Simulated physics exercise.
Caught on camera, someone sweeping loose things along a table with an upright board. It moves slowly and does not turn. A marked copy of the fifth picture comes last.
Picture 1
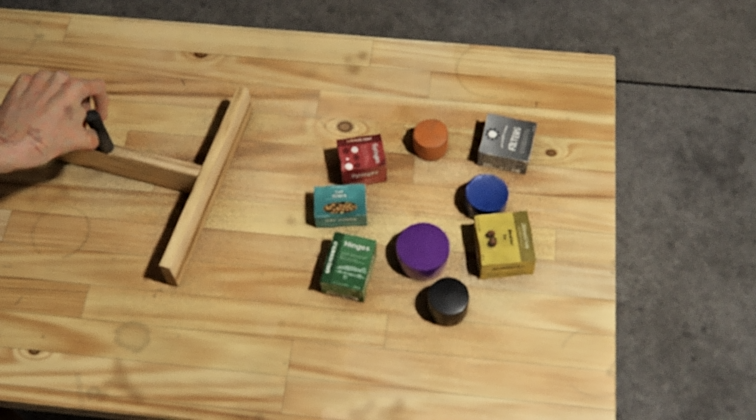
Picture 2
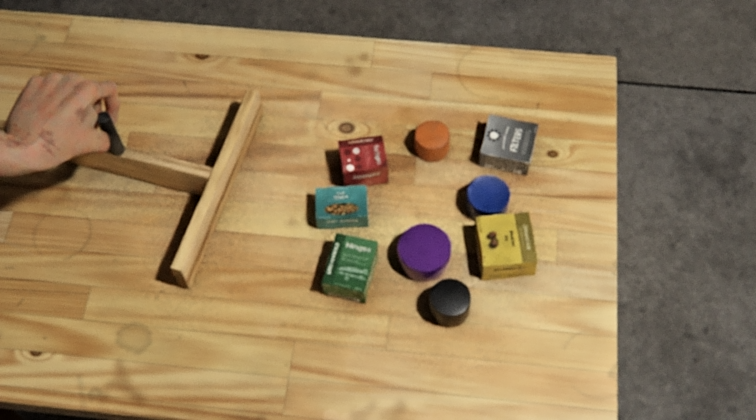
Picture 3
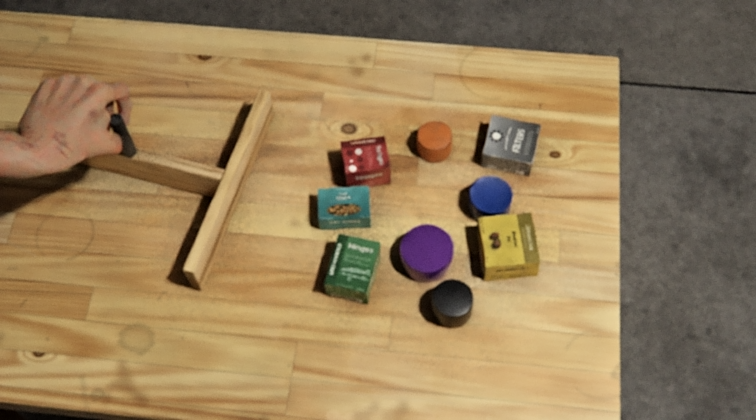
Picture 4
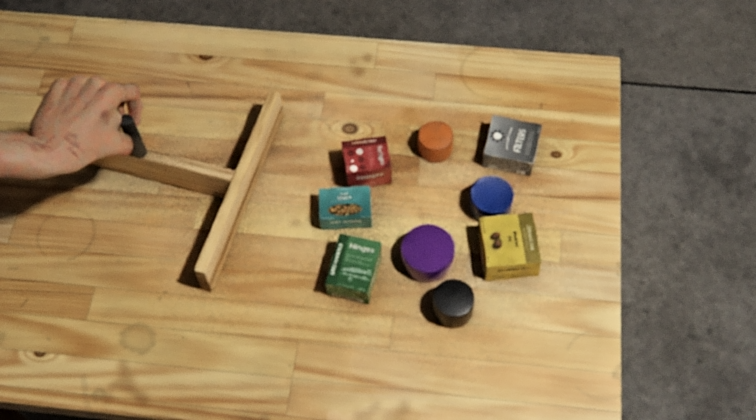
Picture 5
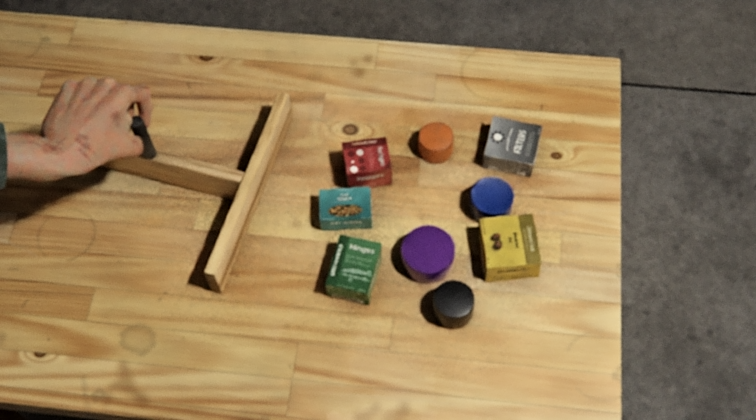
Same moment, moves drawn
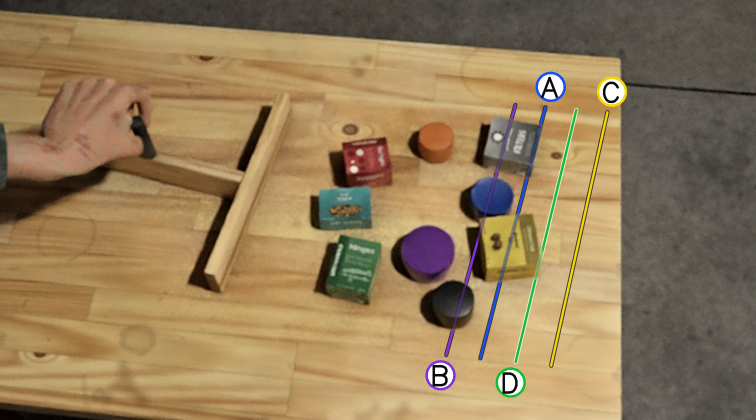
On a wooden table, a hand slowly slides an upright board right toward small boxes and tubs.
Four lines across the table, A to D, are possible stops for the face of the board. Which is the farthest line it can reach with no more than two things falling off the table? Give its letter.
As far as mark D.
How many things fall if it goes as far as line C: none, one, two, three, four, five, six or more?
In all, four.
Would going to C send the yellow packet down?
By then, yes.
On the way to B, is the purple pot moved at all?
By then, yes.
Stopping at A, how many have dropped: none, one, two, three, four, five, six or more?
By then, none.
On the copy, A at (515, 224); B at (483, 221); C at (581, 230); D at (548, 227).
On D. First, board (356, 188); green box (363, 272); red box (396, 176).
Then, board (465, 198); yellow packet (556, 250); grey box (546, 147).
Finally, board (548, 205); yellow packet over the edge; blue tub over the edge; two fallen.
By contrast, A is within the limit but short; B is within the limit but short; C drops four.
